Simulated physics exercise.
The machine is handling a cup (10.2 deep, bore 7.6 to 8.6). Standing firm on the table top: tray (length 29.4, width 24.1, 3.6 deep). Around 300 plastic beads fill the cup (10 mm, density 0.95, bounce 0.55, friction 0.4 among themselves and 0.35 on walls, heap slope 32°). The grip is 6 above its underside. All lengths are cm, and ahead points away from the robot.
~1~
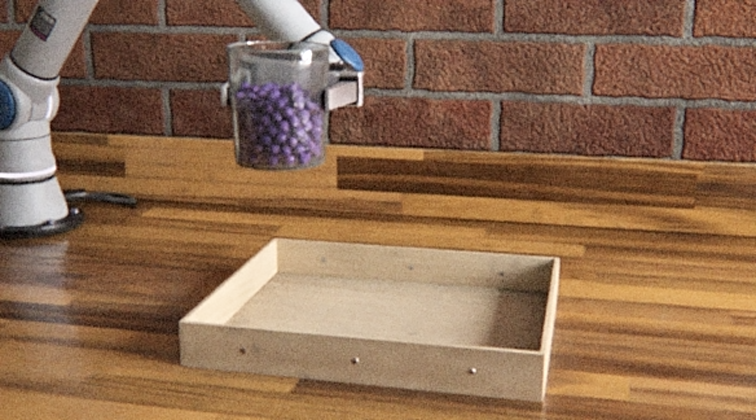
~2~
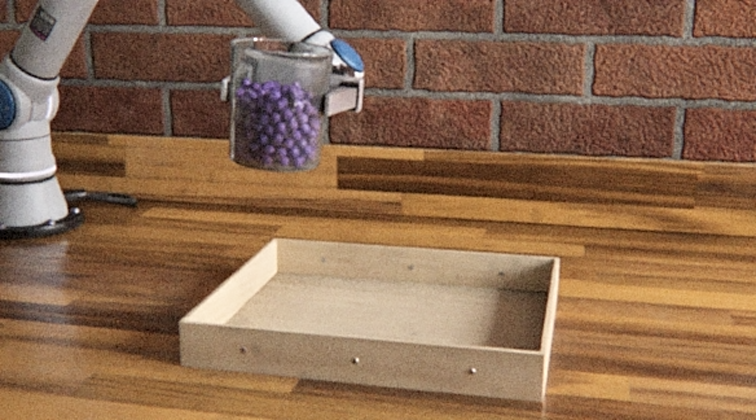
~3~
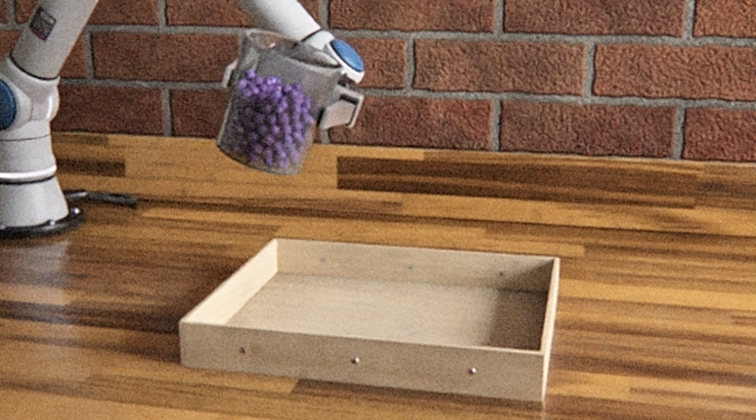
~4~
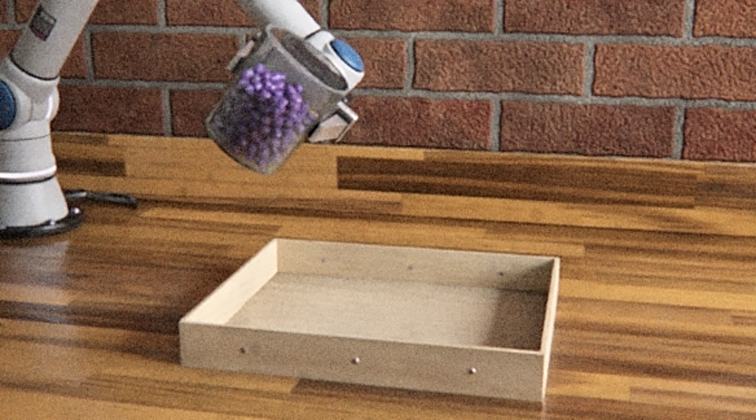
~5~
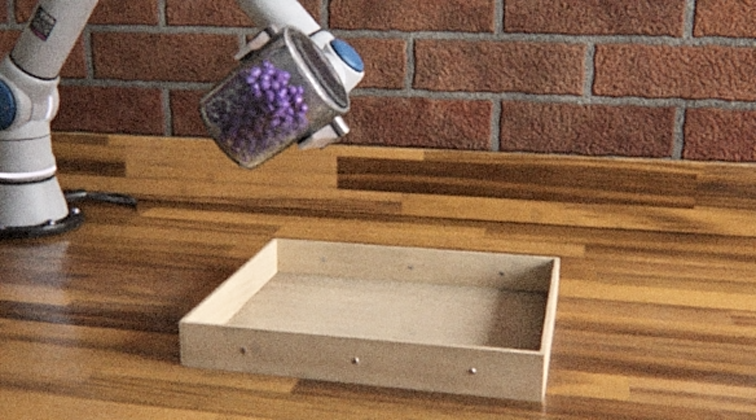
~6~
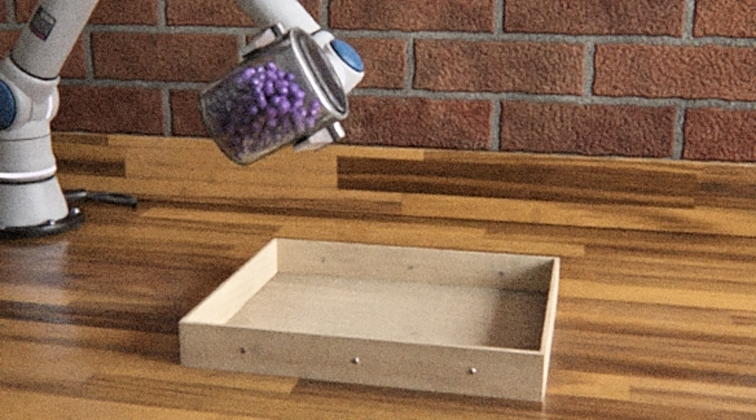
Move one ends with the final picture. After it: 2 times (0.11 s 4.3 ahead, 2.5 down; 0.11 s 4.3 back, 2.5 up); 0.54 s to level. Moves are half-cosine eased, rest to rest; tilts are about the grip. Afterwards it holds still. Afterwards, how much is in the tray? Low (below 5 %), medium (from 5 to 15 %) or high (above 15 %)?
A medium share, from 5 to 15 %, ends in the tray.
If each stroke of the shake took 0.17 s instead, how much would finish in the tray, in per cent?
Then about 0 per cent.
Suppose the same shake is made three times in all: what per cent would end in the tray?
Then about 10 per cent.
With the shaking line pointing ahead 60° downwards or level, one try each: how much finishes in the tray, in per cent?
Some 5 and 30 per cent.
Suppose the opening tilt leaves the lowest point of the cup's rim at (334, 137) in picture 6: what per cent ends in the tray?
About 50 per cent.
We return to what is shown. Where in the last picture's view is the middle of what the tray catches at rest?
Near (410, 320).
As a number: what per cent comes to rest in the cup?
Some 90 per cent.
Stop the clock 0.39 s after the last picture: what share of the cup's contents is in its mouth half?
About 40 per cent.
Then, 0.39 s later, tilted 60° forward, highest piece 22 above the table; 288 in the cup, 10 in the tray, 3 in flight or on a rim.
Then, 0.78 s later, tilted 17° forward, highest piece 24 above the table; 267 in the cup, 33 in the tray, 1 on the table or floor.
Then, 1.18 s later, level, highest piece 24 above the table; 267 in the cup, 32 in the tray, 2 on the table or floor.
Then, 2.23 s later, level, highest piece 24 above the table; 267 in the cup, 32 in the tray, 2 on the table or floor.
At rest, 267 in the cup, 32 in the tray, 2 on the table or floor. That is 11 % in the tray.
